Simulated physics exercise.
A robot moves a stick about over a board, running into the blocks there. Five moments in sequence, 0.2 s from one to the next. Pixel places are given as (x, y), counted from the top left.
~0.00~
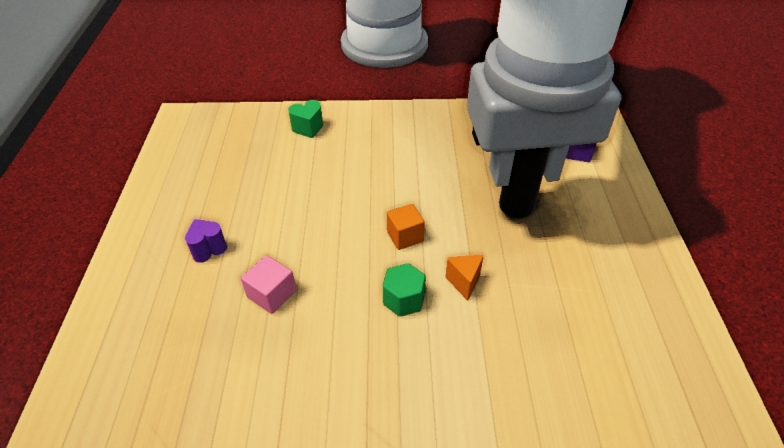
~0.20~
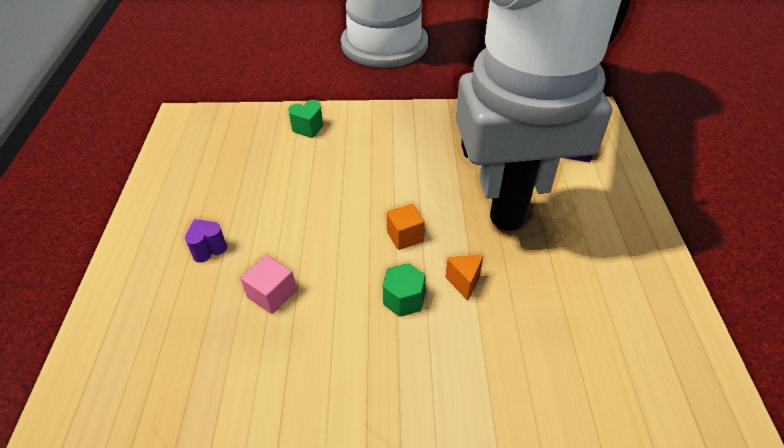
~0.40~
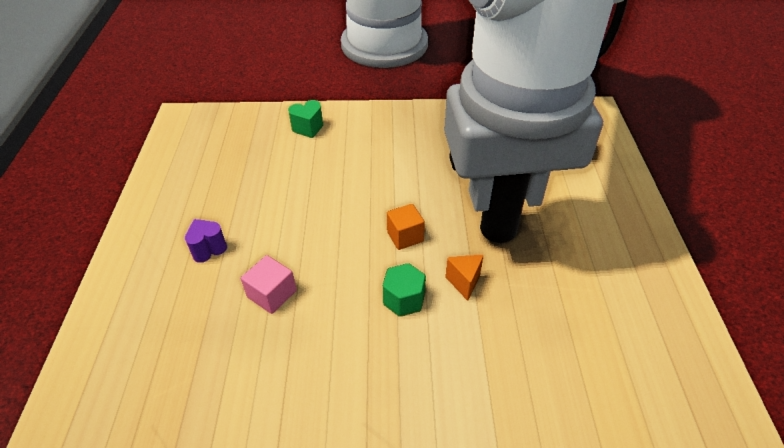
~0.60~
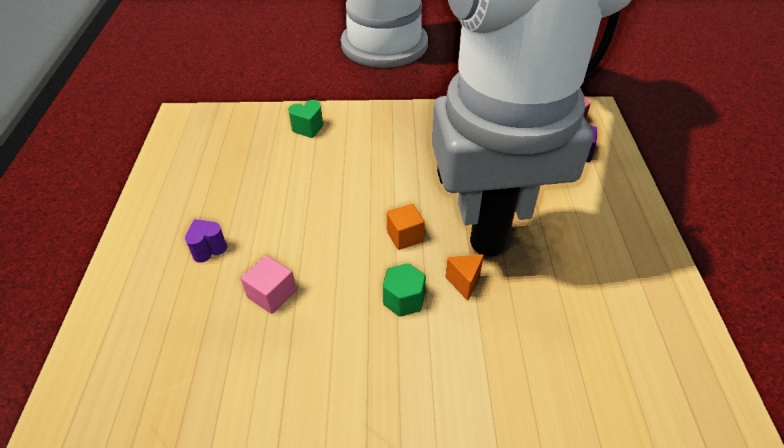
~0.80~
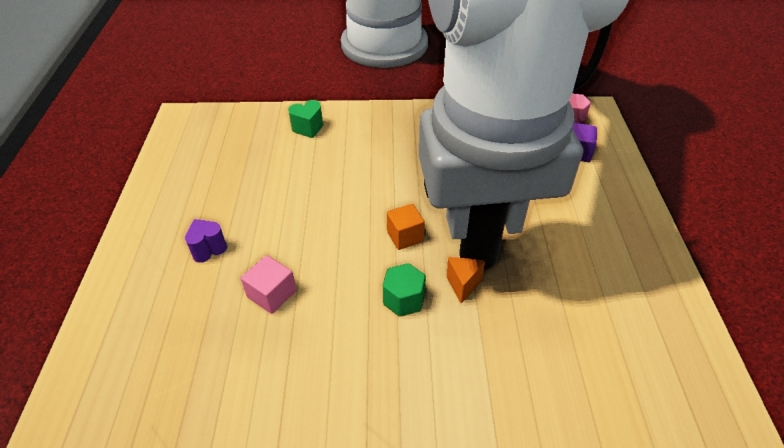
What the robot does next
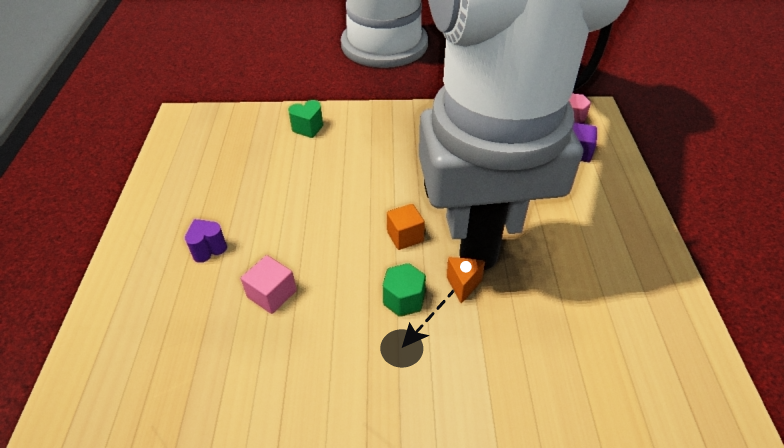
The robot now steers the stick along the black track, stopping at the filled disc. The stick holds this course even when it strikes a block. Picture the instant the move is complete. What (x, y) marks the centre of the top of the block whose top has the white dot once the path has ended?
At the end it should sit near (400, 361).
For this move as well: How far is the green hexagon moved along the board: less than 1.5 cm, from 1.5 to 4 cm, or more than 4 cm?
The answer will be the short band, under 1.5 cm.
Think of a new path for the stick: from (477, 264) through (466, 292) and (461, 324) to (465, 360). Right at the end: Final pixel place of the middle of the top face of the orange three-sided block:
It comes to (430, 326).
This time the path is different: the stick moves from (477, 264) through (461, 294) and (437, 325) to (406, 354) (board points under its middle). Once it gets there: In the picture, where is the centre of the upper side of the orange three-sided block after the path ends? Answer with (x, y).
Final place: (388, 363).
The line goes from (477, 264) to (402, 348); the dot is on the orange three-sided block.
What follows on the original path. One third of the way, stick at (455, 284); orange three-sided block at (444, 294), turned 15° clockwise.
Two thirds of the way, stick at (429, 312); green hexagon at (394, 281), turned 20° clockwise; orange three-sided block at (421, 327).
At the end, stick at (402, 342); green hexagon at (393, 282), turned 25° clockwise; orange four-sided block unmoved; orange three-sided block at (400, 361), turned 15° anticlockwise.
